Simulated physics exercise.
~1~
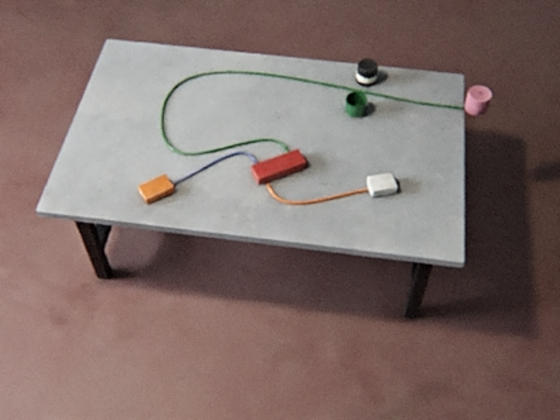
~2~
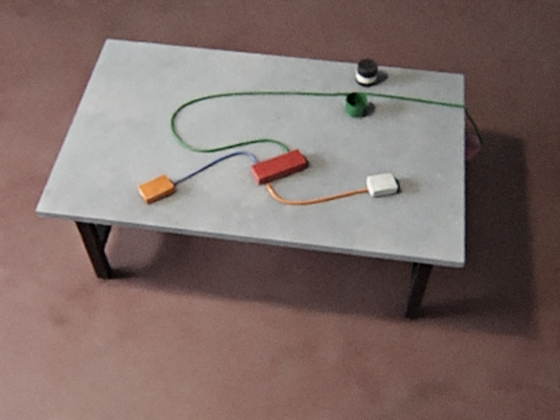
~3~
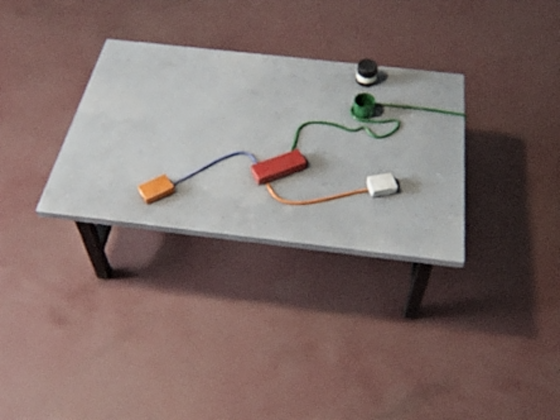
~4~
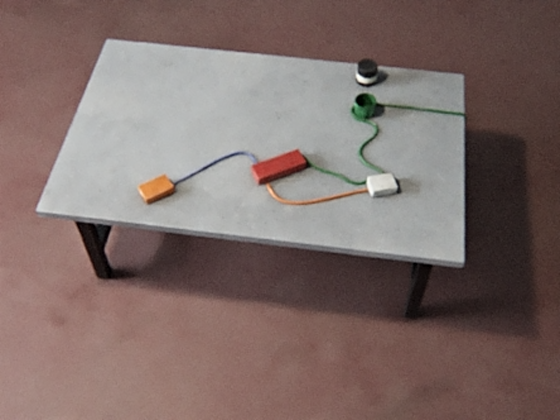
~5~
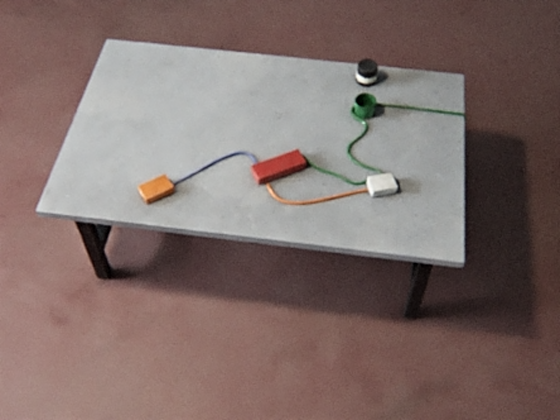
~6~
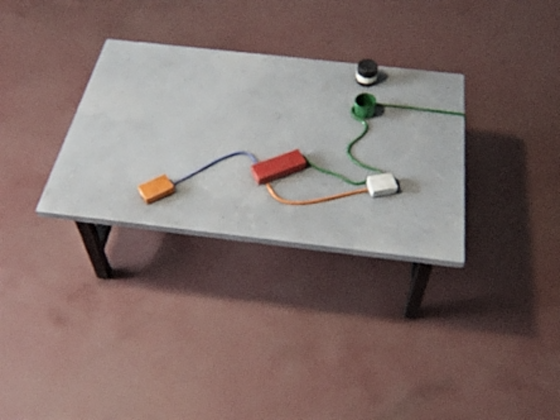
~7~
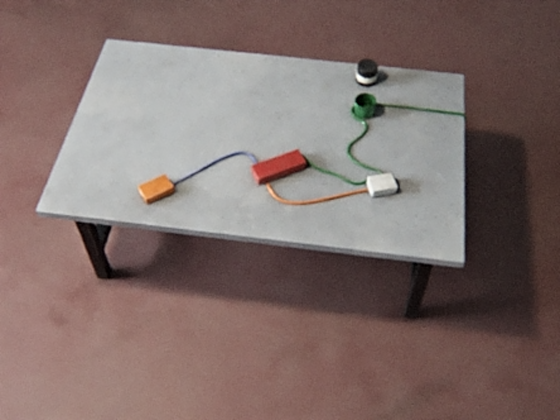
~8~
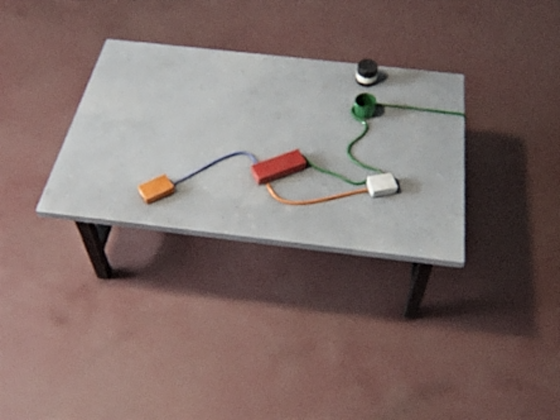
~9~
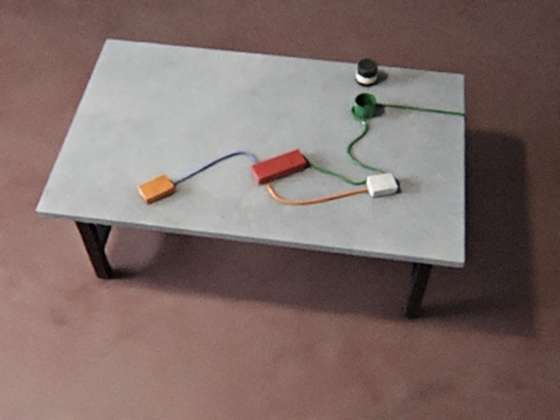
The pink speaker dropped off the right edge of the table and out of sight, pulling its green cable across the top and nudging the green mug slightly right, until the cable lay still around the mug and white charger, still hanging over the edge.
